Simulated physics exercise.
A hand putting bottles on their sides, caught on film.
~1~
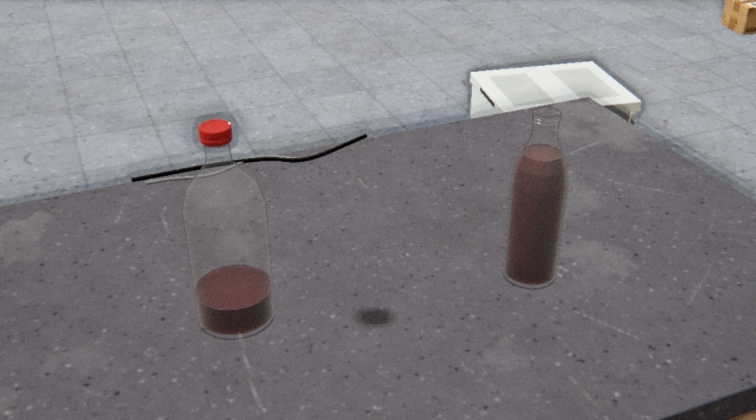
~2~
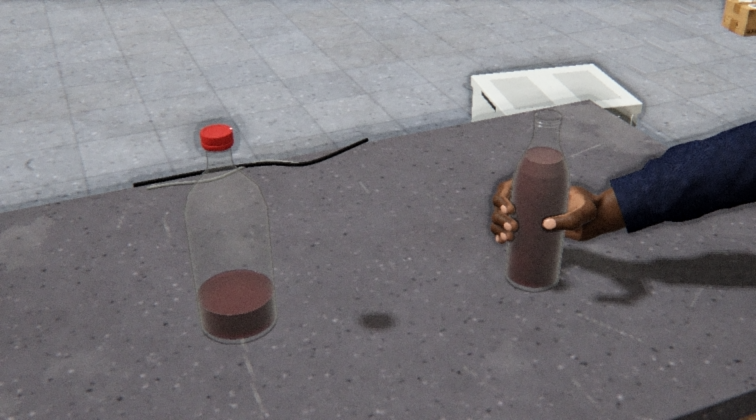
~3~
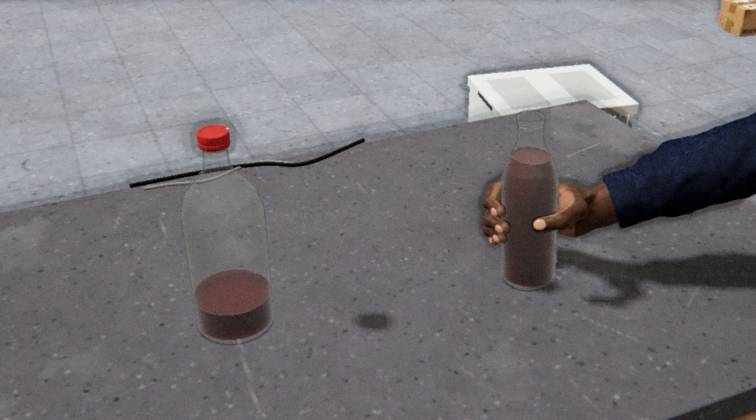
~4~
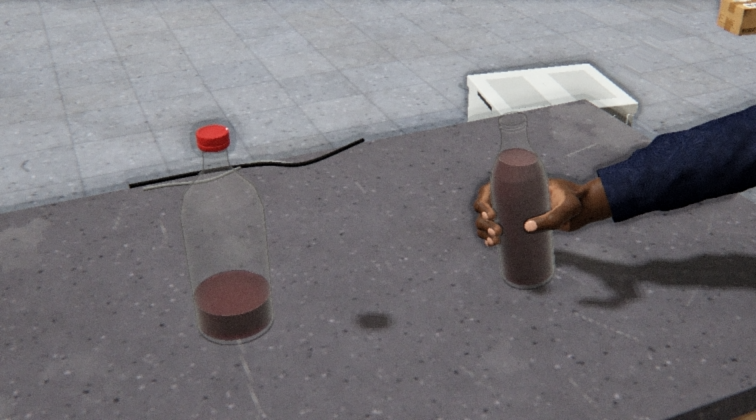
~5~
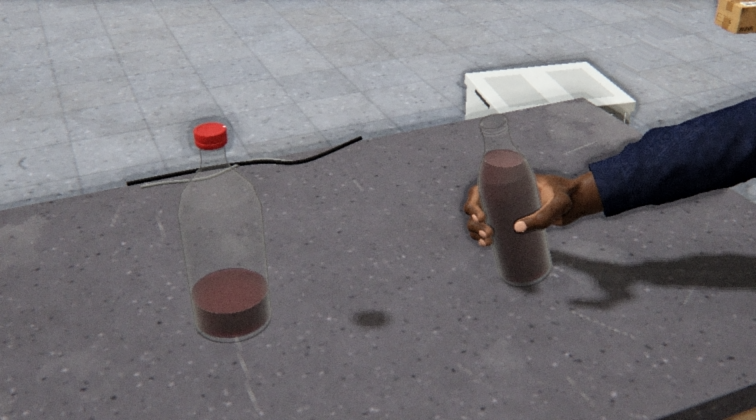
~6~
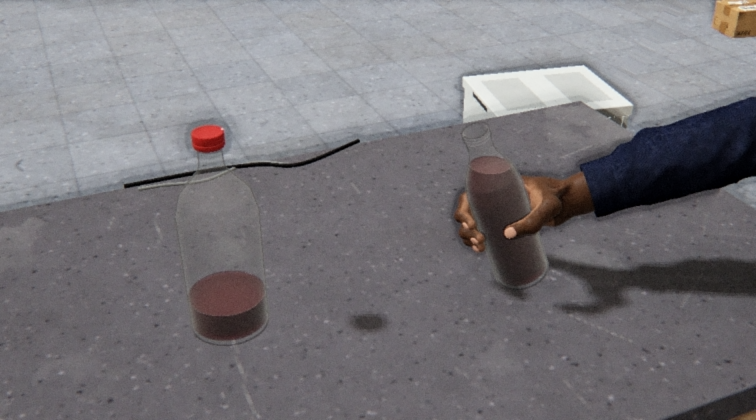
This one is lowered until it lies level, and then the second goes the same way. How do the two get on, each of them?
Left bottle: Keeps it all; right bottle: Lets some out.
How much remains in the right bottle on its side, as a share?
About 30 %.
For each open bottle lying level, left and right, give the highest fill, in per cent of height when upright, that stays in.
26 and 20 per cent.
Next, the right bottle is nearly down; right bottle, some has come out.
After that, the right bottle lies flat; right bottle, some has come out.
Finally, both lie flat; right bottle, some has come out; left bottle, dry at the neck.
